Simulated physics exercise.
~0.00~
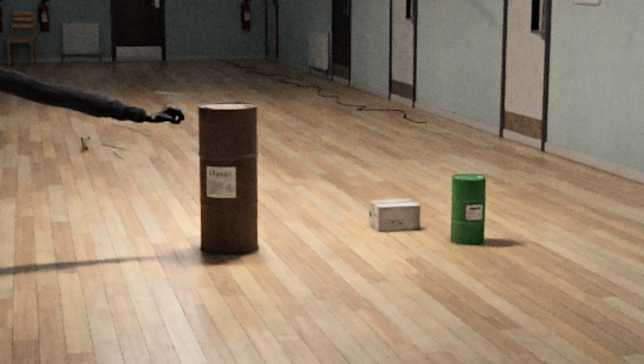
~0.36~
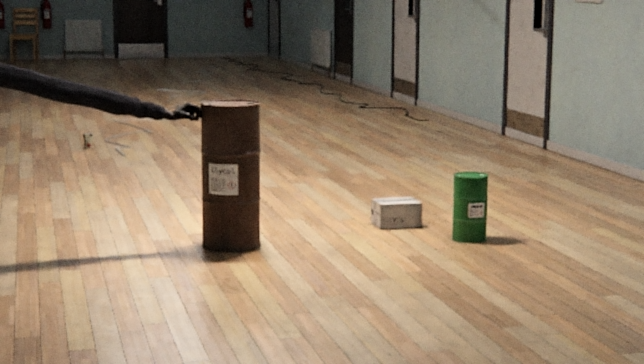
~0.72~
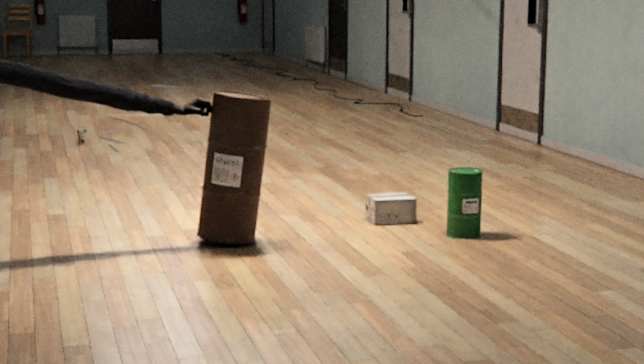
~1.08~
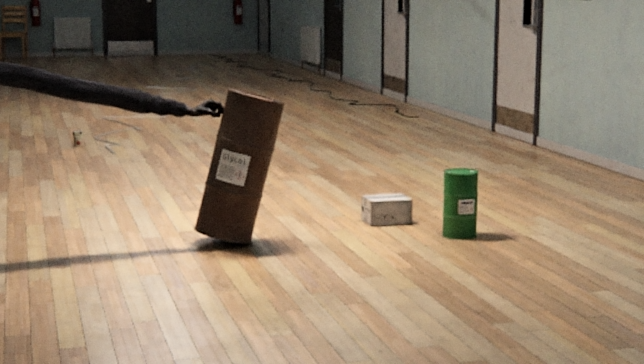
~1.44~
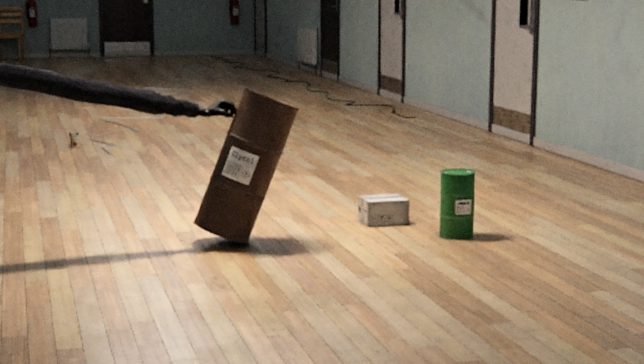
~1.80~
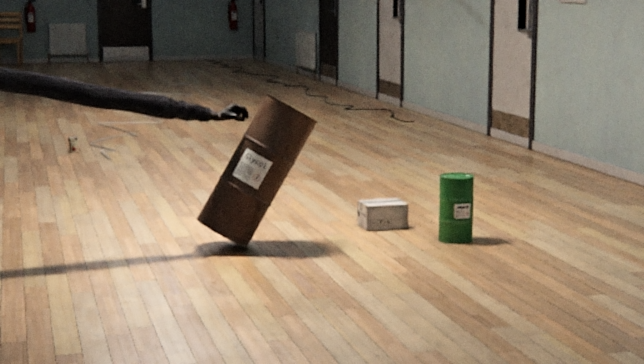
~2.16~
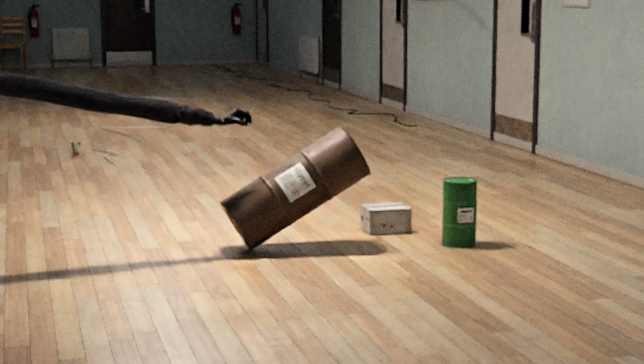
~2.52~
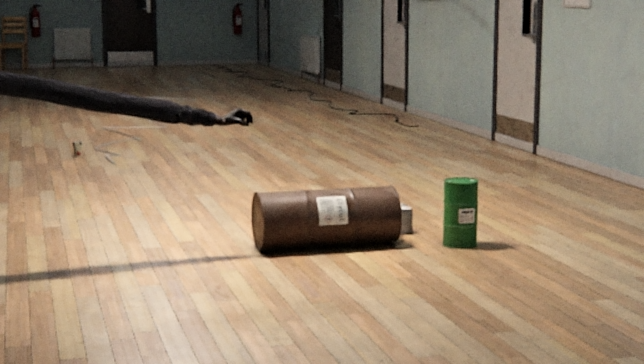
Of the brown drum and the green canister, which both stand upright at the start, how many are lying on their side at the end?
One of them is on its side at the end, the brown drum. The green canister is still standing.
